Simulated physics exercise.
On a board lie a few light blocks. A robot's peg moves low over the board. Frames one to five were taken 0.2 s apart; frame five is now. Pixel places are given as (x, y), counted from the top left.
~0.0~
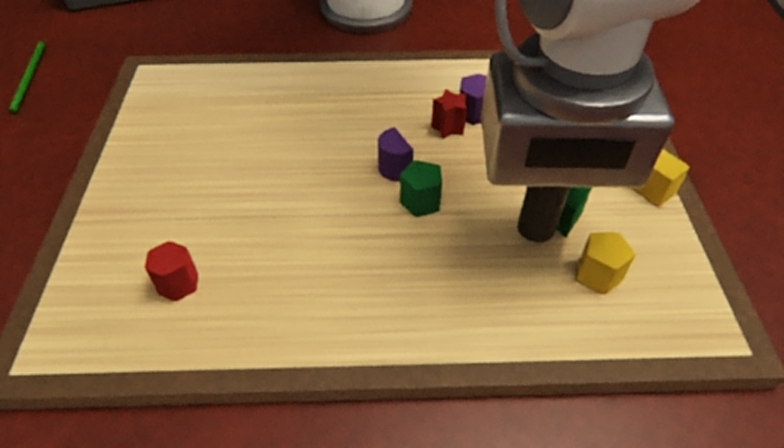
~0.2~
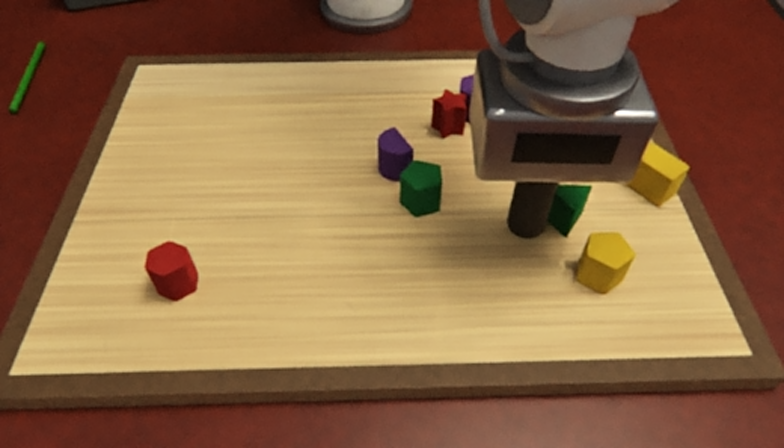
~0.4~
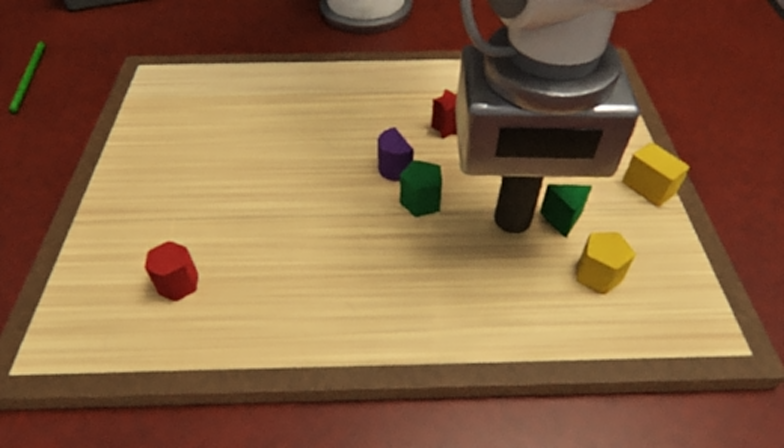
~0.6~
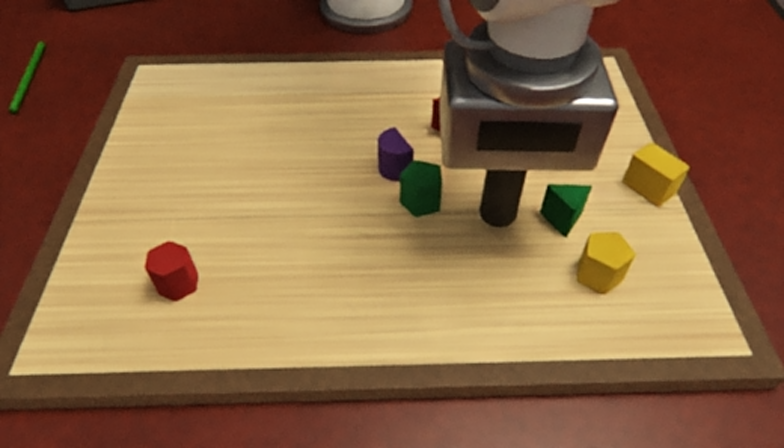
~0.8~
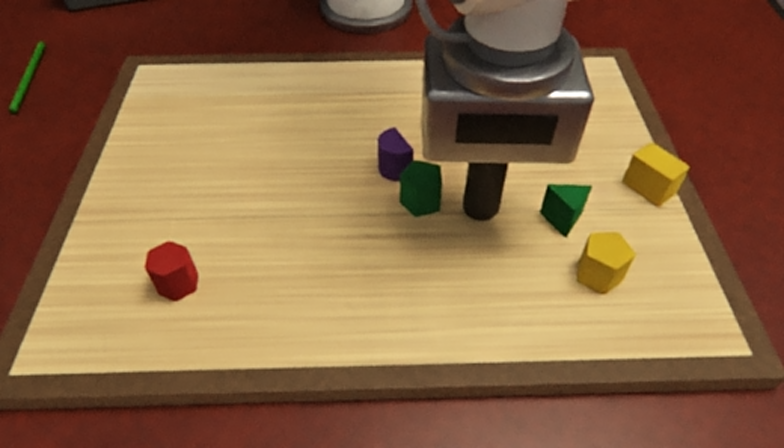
Robot arm with a dark peg sliding slowly left over a wooden board, between green blocks, while the scattered coloured blocks stay still.
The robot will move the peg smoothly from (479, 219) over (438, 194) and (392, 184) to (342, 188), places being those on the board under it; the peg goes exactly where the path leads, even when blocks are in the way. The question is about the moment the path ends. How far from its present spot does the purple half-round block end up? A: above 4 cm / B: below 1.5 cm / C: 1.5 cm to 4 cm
C.
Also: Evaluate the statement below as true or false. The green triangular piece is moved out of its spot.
That is false.
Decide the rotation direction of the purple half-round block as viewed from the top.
Spins clockwise.
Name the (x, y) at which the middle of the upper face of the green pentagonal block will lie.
The centre of its top will be at (307, 179).
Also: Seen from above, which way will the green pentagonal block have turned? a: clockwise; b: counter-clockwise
I choose b.
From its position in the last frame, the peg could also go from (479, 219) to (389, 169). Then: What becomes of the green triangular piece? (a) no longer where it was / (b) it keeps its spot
The answer is b.
What follows on the original path. One third of the way, peg (439, 183); green pentagonal block (402, 168), turned 20° anticlockwise.
Two thirds of the way, peg (391, 173); purple half-round block (371, 132), turned 35° clockwise; green pentagonal block (358, 169), turned 45° anticlockwise.
At the end, peg (341, 178); purple half-round block (363, 132), turned 75° clockwise; green pentagonal block (307, 179), turned 65° anticlockwise; green triangular piece in place.
